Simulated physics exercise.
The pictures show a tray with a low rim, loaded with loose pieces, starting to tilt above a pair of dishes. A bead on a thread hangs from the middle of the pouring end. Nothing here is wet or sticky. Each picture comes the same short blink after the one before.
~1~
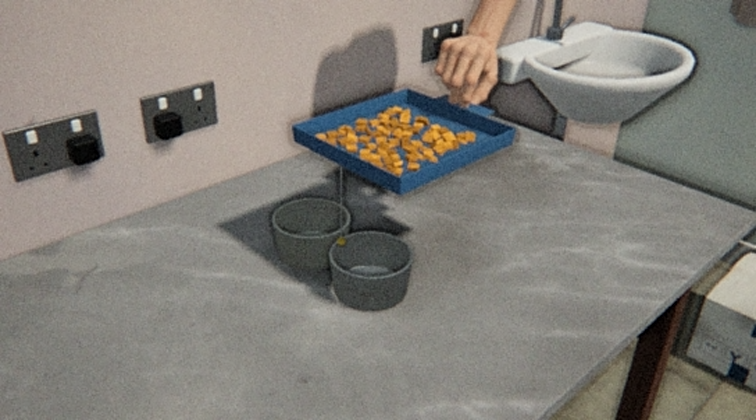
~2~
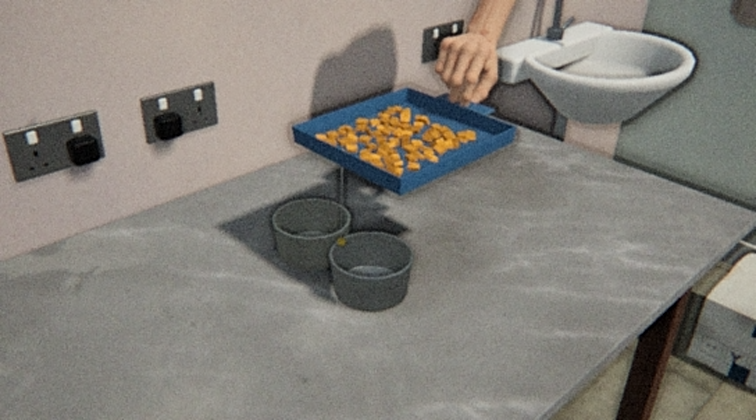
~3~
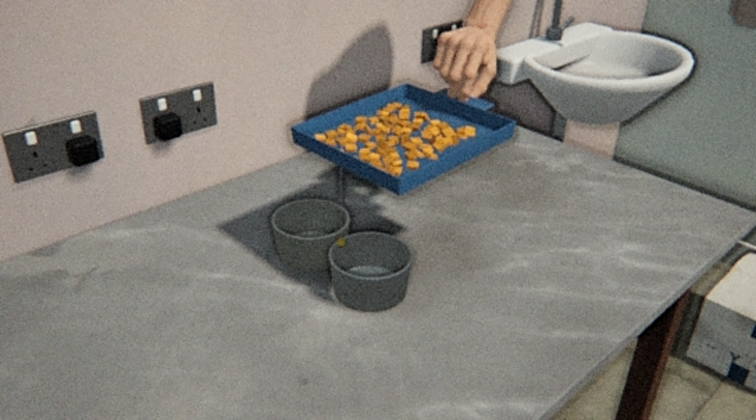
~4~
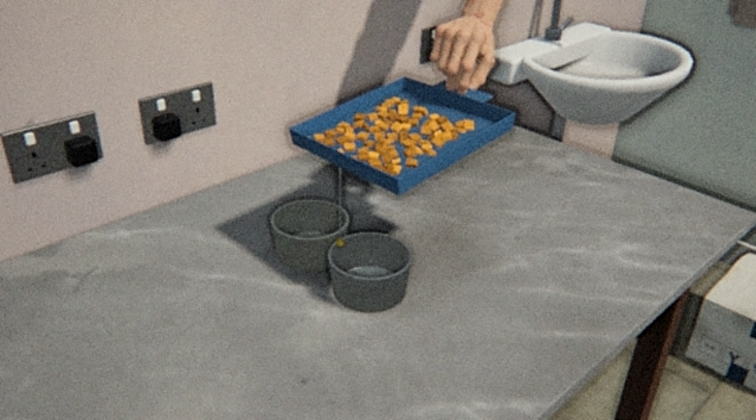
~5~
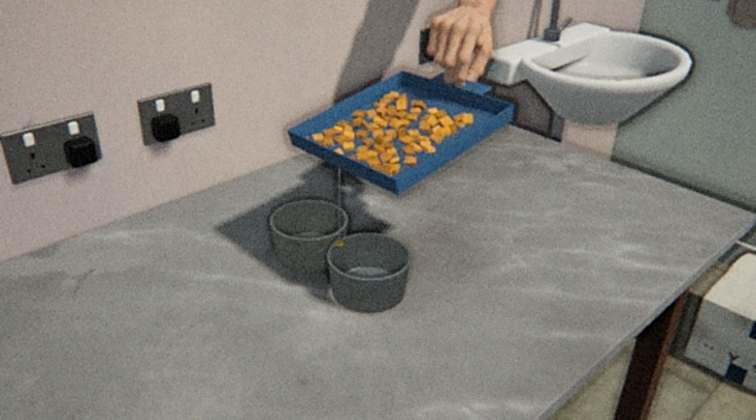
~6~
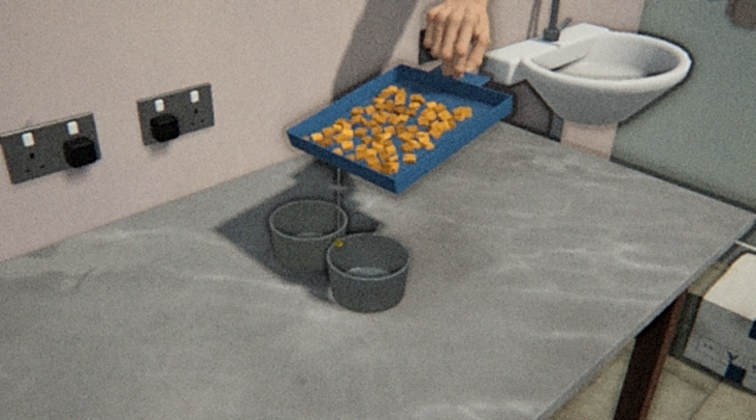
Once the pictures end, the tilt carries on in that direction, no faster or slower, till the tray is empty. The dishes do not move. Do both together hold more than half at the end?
The two hold only the smaller part of the load.
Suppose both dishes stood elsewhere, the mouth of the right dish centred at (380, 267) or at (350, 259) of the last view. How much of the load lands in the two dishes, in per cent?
In turn 20 and 30 in a hundred.
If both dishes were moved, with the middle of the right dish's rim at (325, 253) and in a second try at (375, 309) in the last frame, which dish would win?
In turn: The right dish; the left one.
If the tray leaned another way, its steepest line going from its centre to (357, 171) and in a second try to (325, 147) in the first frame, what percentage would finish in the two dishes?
Roughly 0 per cent, and 80 per cent.
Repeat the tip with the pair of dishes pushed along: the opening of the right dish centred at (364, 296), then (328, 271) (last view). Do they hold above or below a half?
First the larger part, then the larger part.
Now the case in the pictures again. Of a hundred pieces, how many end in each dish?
About: Left dish 10, right dish 0 per cent.
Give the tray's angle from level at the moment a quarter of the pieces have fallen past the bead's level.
Roughly 105°.
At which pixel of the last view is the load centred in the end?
Close to (280, 293).
Shortly afterwards, tray tipped steeply; the whole lot on the tray.
Next, tray tipped right over; the bulk on the tray; a little outside both; a little in the air.
Some moments later, tray tipped past a quarter turn; a little in the left dish; all but a few outside both.
In the end, tray tipped past a quarter turn; none at all in the right dish; a little in the left dish; all but a few outside both.
